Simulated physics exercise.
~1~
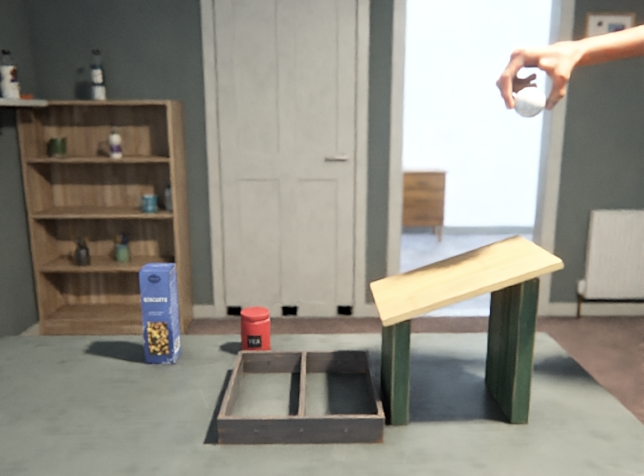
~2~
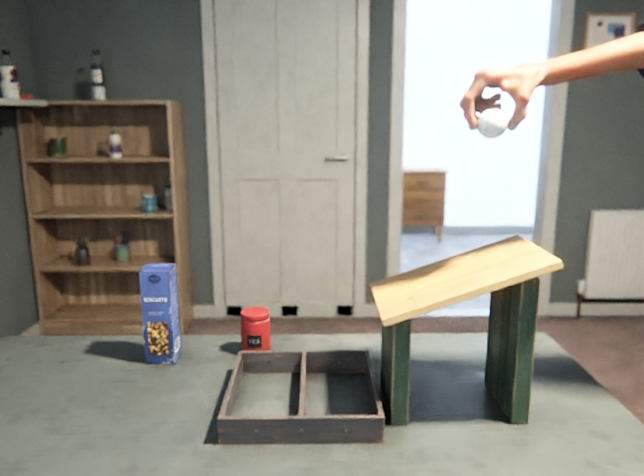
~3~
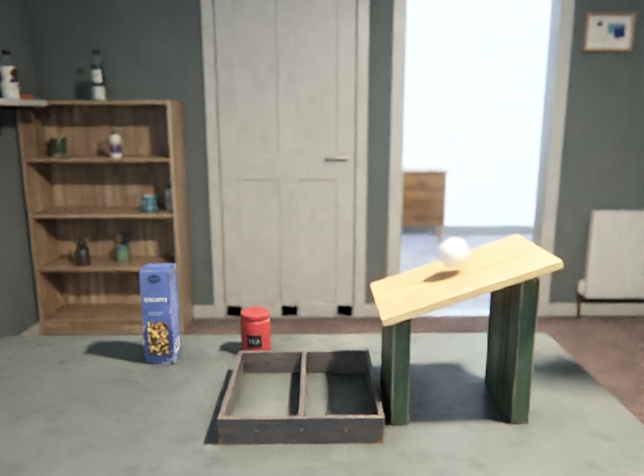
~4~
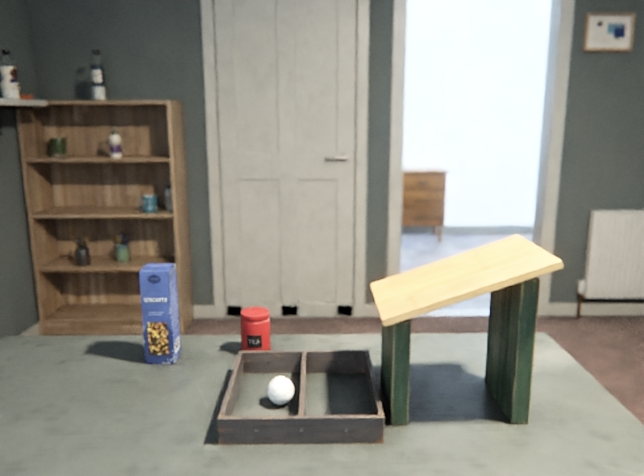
A hand dropping a white onion onto a sloping wooden board, the onion ending up in the farther, left bay of a tray.
